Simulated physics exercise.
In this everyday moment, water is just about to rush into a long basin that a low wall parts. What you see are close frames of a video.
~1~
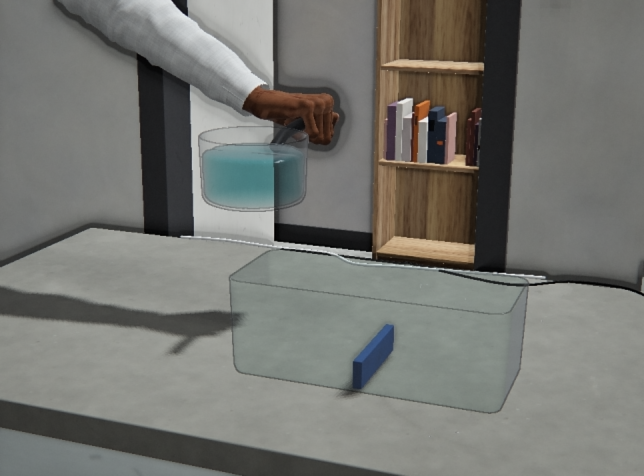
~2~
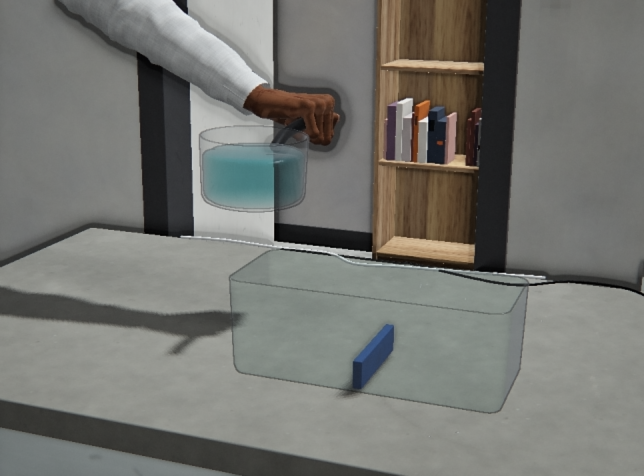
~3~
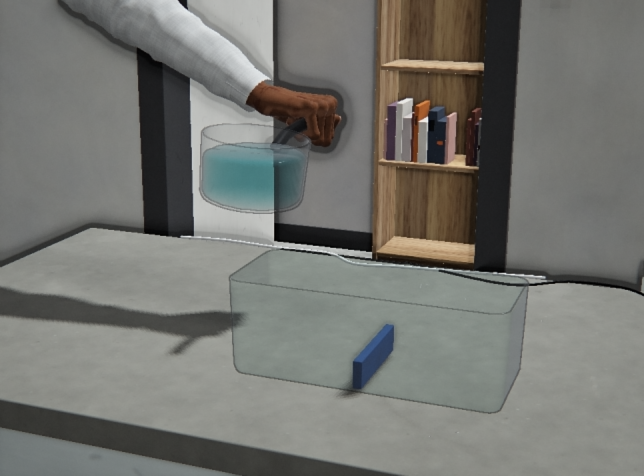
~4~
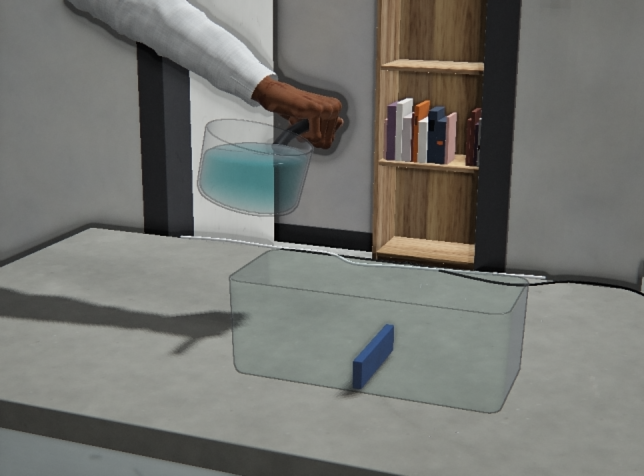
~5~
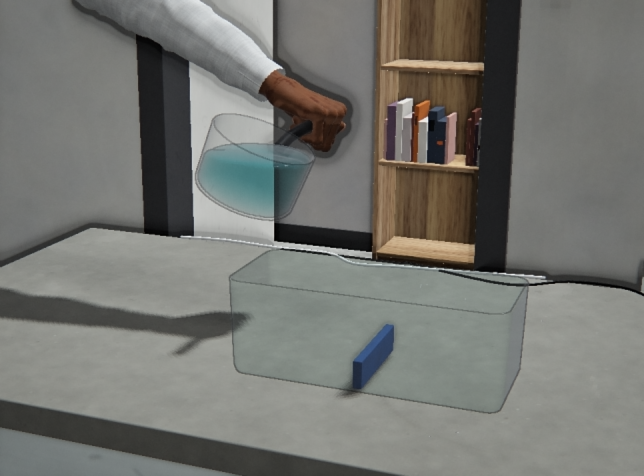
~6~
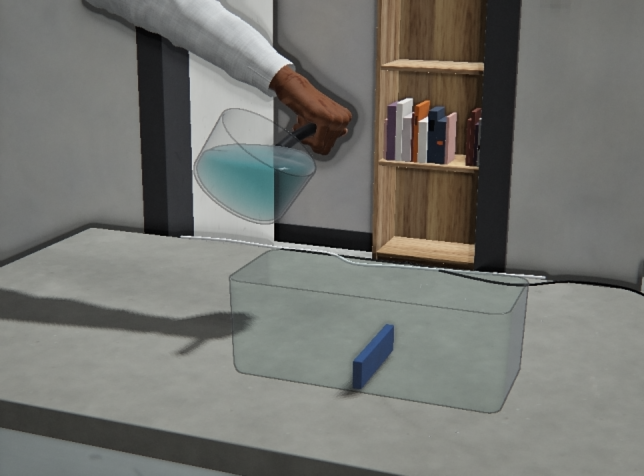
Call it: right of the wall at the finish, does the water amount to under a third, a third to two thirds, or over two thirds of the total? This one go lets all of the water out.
Under a third of the total.
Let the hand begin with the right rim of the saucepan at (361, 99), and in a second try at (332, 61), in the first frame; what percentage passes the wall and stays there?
About 85 % the first time, about 65 % the second.
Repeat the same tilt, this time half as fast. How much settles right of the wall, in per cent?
About 20 per cent.
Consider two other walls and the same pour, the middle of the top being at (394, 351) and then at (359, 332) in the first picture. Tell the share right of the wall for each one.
The first placement gives around 25 percent, the second 20 percent.
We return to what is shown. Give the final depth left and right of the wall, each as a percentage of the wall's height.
I'd say close to 80 per cent on the left side and 10 on the right.
A moment on, the saucepan is tipped on its side and 35 per cent is still to pour, 27 is left of the wall and 0 right of it.
Next, the saucepan is tipped right over and 7 per cent is still to pour, 83 is left of the wall and 3 right of it.
Then the saucepan is tipped right over and 0 per cent is still to pour, 87 is left of the wall and 11 right of it.
Later the saucepan is tipped right over and 0 per cent is still to pour, 85 is left of the wall and 13 right of it.
In the end 85 per cent lies left of the wall, 14 right of it and 2 outside.
